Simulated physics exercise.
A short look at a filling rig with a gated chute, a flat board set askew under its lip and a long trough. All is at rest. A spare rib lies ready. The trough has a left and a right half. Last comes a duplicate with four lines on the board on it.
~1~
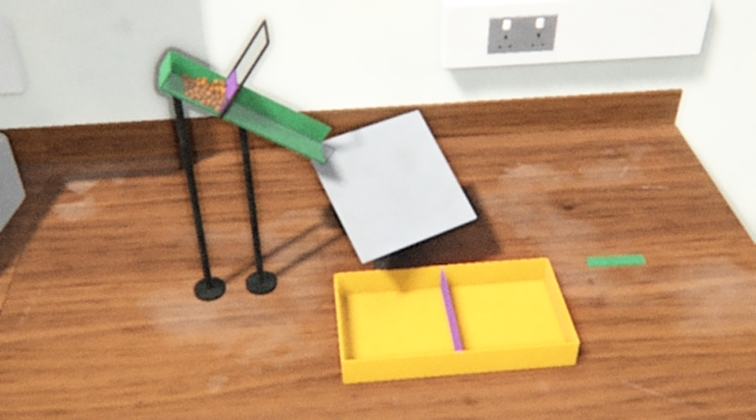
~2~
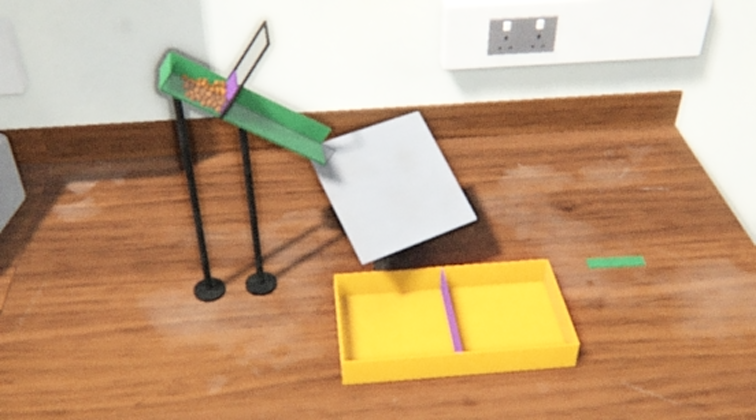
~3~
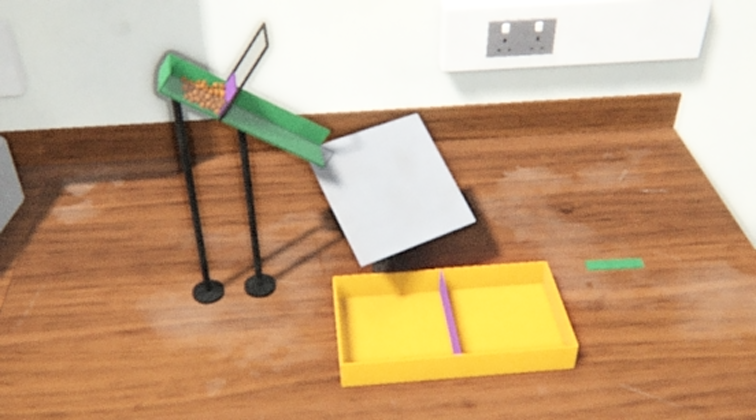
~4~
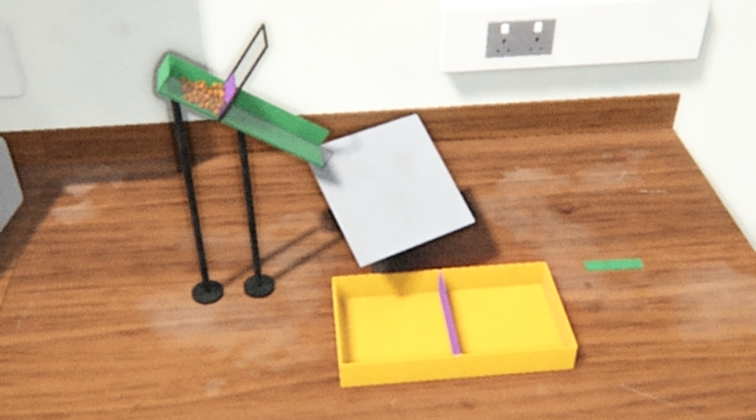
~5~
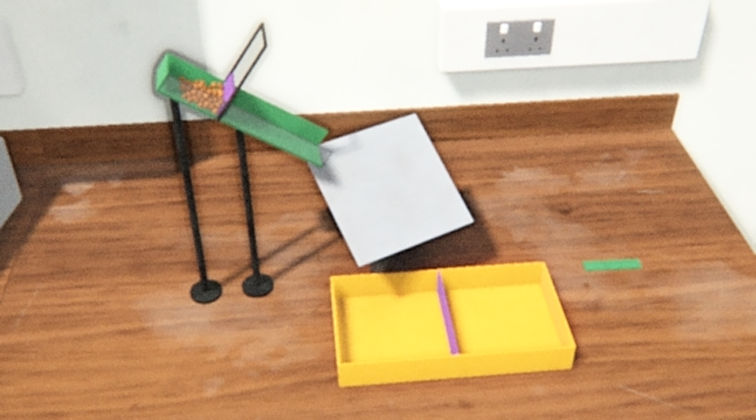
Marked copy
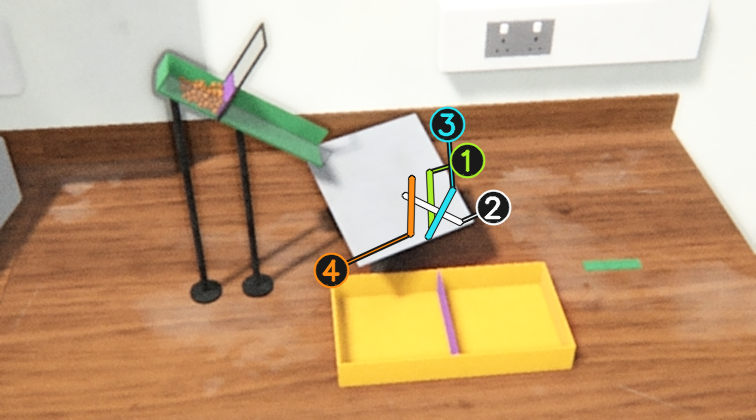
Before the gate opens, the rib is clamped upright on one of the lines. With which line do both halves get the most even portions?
1 beats the others.
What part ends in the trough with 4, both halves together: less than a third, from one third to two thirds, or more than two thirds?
More than two thirds.
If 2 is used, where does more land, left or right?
The right half.
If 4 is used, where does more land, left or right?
More lands on the left.
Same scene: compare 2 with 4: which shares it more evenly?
That is line 2.
On the marked copy, line 1 from (429, 172) to (432, 227); line 2 from (405, 195) to (460, 222); line 3 from (452, 190) to (428, 236); line 4 from (411, 178) to (410, 234).
Choosing 1, of what is caught, about half in the left half, about half in the right.
Choosing 2, of what is caught, about a quarter in the left half, most in the right.
Choosing 3, of what is caught, most in the left half, about a quarter in the right.
Choosing 4, of what is caught, nearly all in the left half, a small part in the right.
